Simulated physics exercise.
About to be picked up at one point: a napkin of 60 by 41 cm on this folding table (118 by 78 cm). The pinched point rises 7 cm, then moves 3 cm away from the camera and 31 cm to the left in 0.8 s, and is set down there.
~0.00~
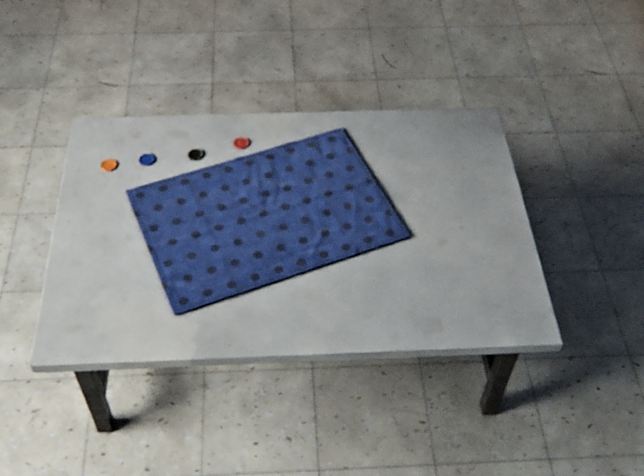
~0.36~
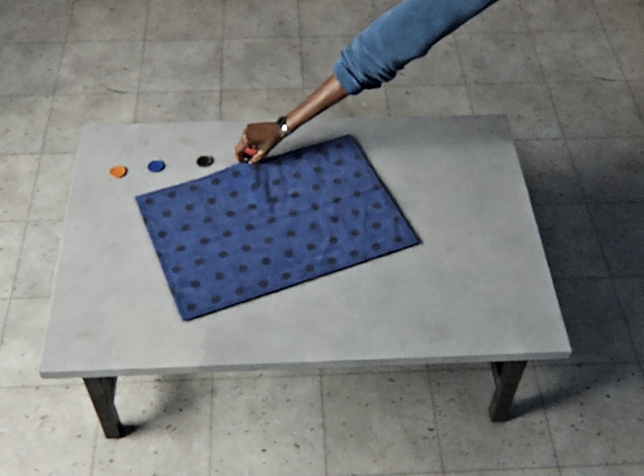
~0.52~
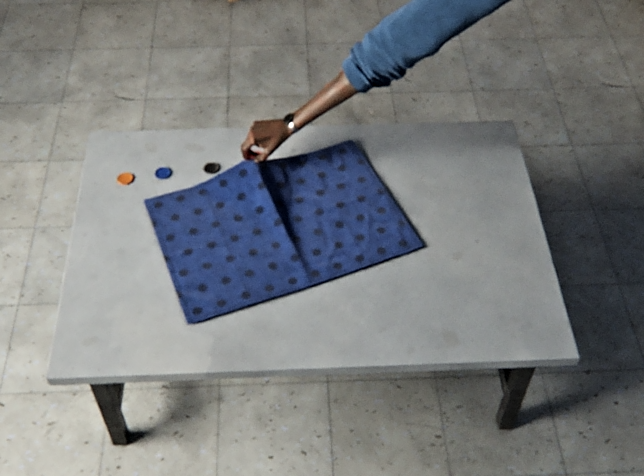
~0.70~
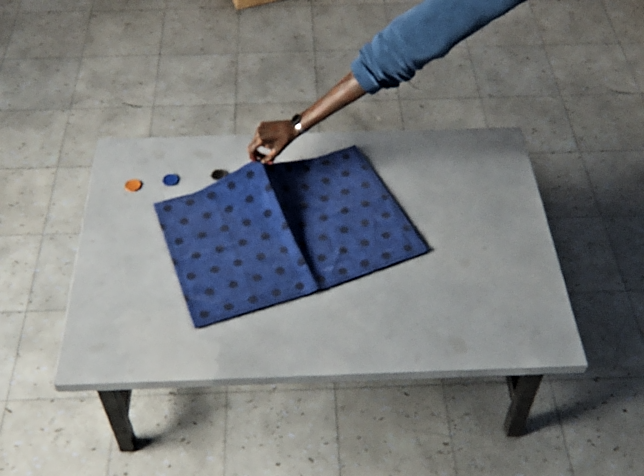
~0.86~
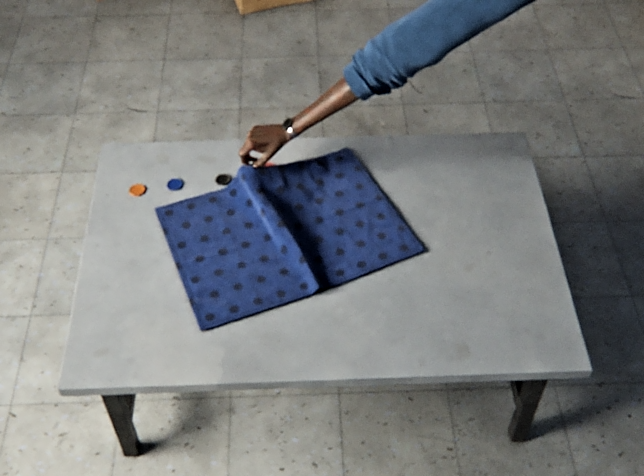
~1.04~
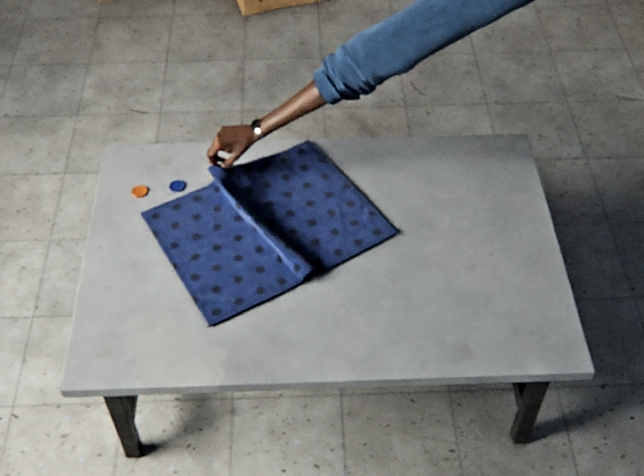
The footage shows a dotted blue cloth on a gray table beside several small colored discs; a hand reaches in from the upper right, pinches its far edge, lifts it slightly into a ridge, then draws the cloth left.
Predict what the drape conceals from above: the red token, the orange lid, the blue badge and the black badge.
As I see it, the red token winds up out of view; the orange lid winds up out of view; the blue badge winds up out of view; the black badge winds up out of view.
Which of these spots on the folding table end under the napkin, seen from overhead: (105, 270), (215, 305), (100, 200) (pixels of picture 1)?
In order: Not reached, not reached, draped over.
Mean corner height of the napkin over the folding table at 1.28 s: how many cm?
On average the corners sit about 0 cm above the surface.
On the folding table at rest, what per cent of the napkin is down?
85 per cent.
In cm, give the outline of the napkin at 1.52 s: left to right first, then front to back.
About 62 by 58 cm.
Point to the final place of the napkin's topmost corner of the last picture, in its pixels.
Around pixel (215, 154).
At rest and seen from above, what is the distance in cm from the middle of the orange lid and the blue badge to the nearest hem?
The first sits about 3 cm from the nearest hem, the second about 9 cm.
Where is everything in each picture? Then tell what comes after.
In the first picture, red token (241, 143); orange lid (109, 165); blue badge (147, 159); black badge (196, 154); napkin corners (175, 316) (126, 191) (341, 129) (410, 237); highest point 0 cm, lowest 0 cm.
In the second picture, napkin corners (183, 322) (135, 198); grip (245, 161); highest point 2 cm, lowest 0 cm.
In the third picture, napkin corners (188, 325) (144, 201); grip (252, 159); highest point 5 cm, lowest 0 cm.
In the fourth picture, napkin corners (195, 329) (154, 204); grip (259, 160); highest point 7 cm, lowest 0 cm.
In the fifth picture, napkin corners (201, 332) (155, 209); grip (250, 164); highest point 7 cm, lowest 0 cm.
In the sixth picture, napkin corners (210, 327) (141, 214) (308, 141) (397, 233); grip (219, 165); highest point 7 cm, lowest 0 cm.
By 1.3 s, 80 % of it is down, spanning 64 by 61 cm, above red token, blue badge, black badge.
By 1.5 s, 80 % of it is down, spanning 63 by 59 cm, above red token, orange lid, blue badge, black badge.
By 1.8 s, 85 % of it is down, spanning 63 by 58 cm, above red token, orange lid, blue badge, black badge.
By 2.0 s, 85 % of it is down, spanning 63 by 58 cm, above red token, orange lid, blue badge, black badge.
By 3.0 s, 85 % of it is down, spanning 63 by 58 cm, above red token, orange lid, blue badge, black badge.
